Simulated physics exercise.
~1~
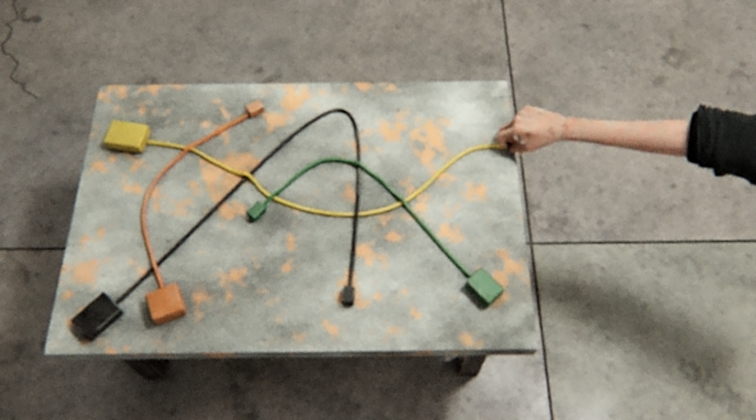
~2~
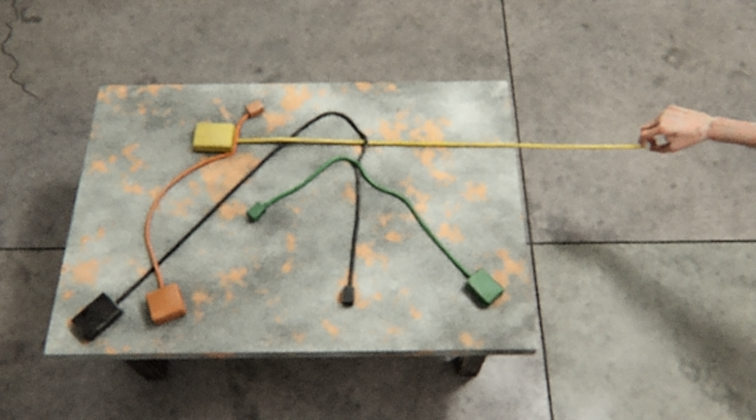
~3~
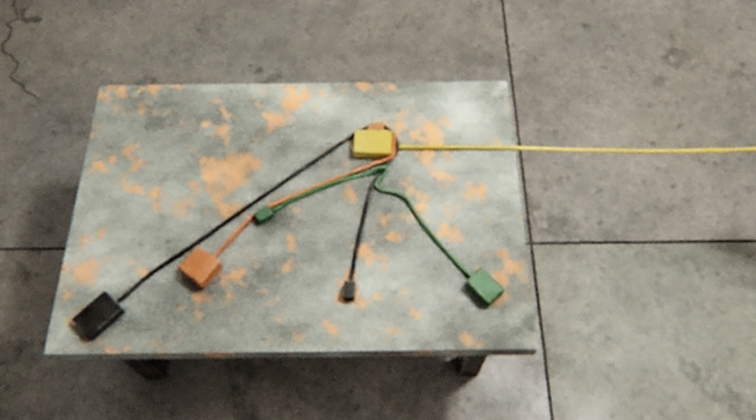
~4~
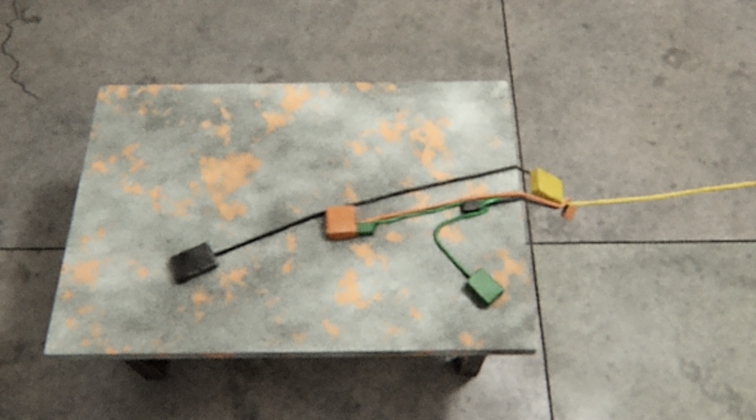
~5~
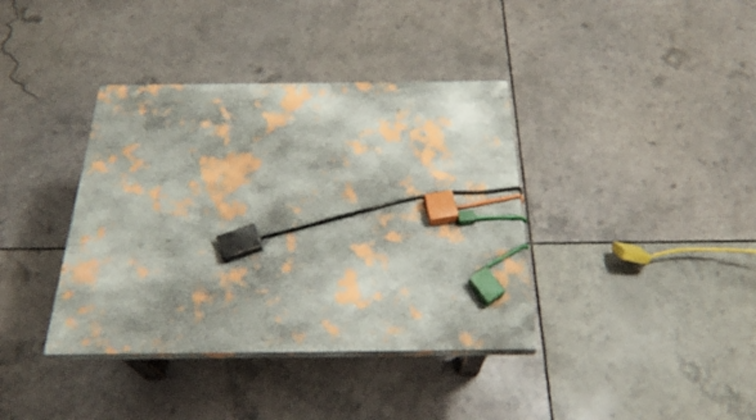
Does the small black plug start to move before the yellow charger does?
No, the yellow charger starts sliding to the right first, while the small black plug stays where it is and only gets dragged along later.
In the video, a hand pulls a yellow cable off the right side of a worn workbench, dragging tangled orange, black and green cables along. The yellow charger ends up beyond the edge, while the black, orange and green chargers remain on top.
